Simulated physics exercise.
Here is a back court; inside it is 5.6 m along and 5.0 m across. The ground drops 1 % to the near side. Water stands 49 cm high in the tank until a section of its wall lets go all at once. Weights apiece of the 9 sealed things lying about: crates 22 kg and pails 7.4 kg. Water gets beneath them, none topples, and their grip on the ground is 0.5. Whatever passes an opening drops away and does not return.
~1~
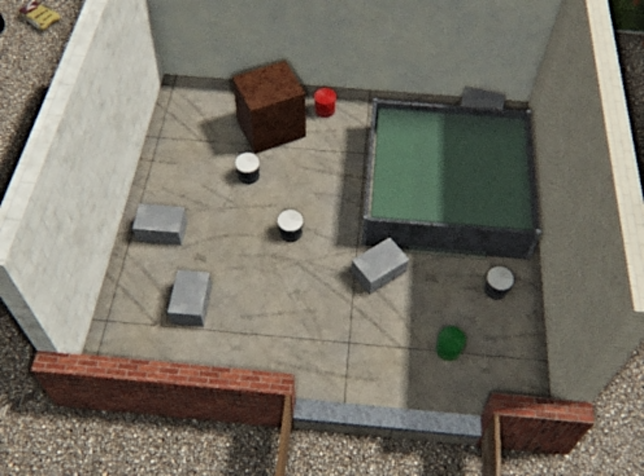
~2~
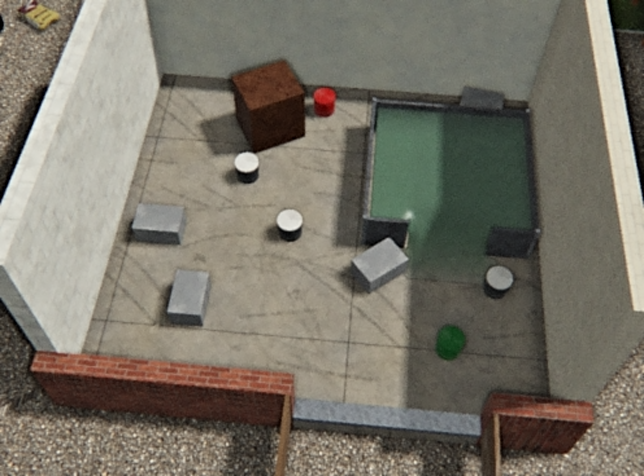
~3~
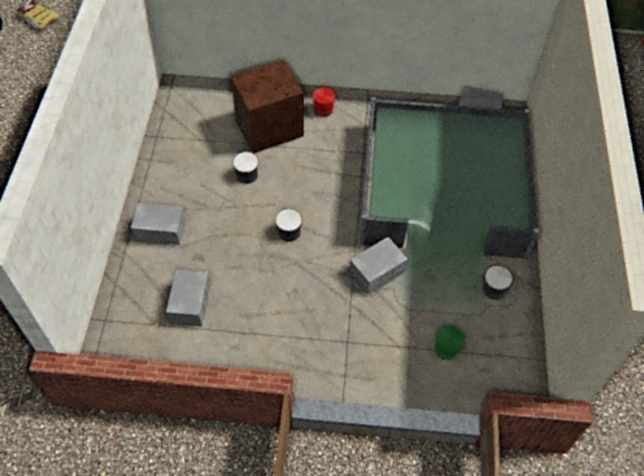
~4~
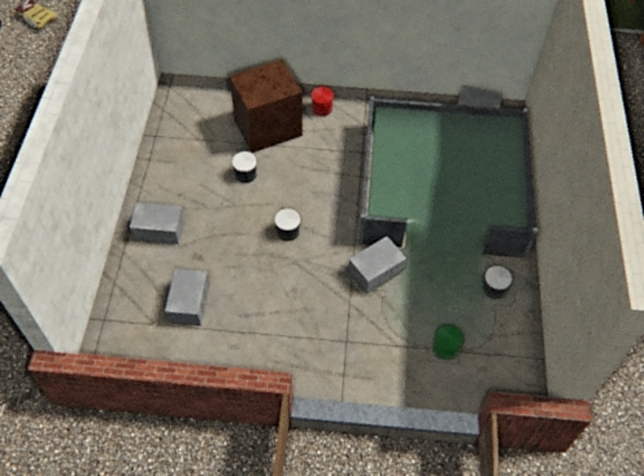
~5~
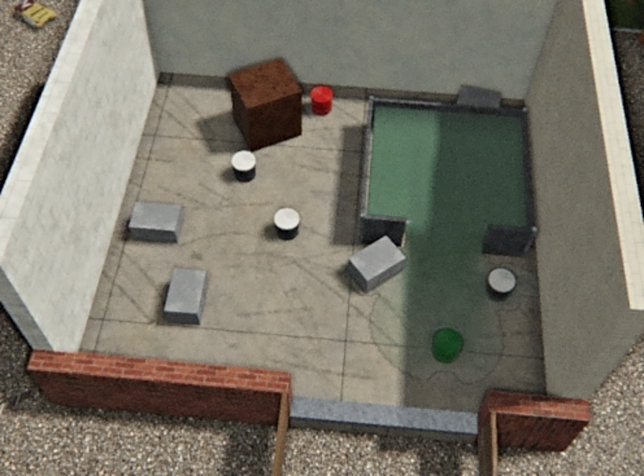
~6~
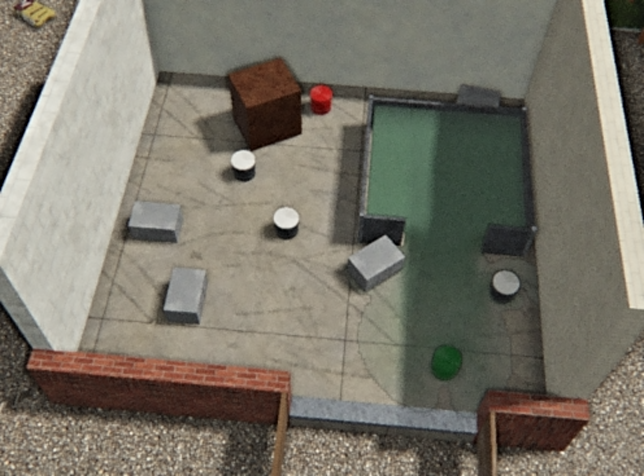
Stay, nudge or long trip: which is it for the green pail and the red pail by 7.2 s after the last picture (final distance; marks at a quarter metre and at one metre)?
The green pail travels far; the red pail barely shifts.
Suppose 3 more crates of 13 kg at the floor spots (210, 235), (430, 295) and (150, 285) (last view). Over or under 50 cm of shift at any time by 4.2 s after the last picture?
In that order: Under, more, under.
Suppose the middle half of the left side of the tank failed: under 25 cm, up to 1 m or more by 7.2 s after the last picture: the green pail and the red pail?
In that case the green pail holds its place, the red pail moves a short way.
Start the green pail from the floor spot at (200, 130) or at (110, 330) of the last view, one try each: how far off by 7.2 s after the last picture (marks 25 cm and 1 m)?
In that order: It stays put; it holds its place.
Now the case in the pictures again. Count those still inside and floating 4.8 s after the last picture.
At that moment 0.
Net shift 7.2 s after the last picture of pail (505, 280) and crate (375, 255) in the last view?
In turn: 200 cm, 0 cm.
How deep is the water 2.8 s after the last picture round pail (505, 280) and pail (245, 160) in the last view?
About 9 and 0 cm.
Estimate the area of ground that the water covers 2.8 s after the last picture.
Roughly 13 m2.
Then, 0.9 s after the last picture the green pail has gone out; the red pail is near (321, 93), 0.0 m from its start, aground; 1 of 9 are out; 0 afloat.
Then, 2.8 s after the last picture the green pail has gone out; the red pail is near (321, 93), 0.0 m from its start, aground; 1 of 9 are out; 1 afloat.
Then, 4.8 s after the last picture the green pail has gone out; the red pail is near (321, 93), 0.0 m from its start, aground; 1 of 9 are out; 0 afloat.
Then, 7.2 s after the last picture the green pail has gone out; the red pail is near (321, 93), 0.0 m from its start, aground; 1 of 9 are out; 0 afloat.
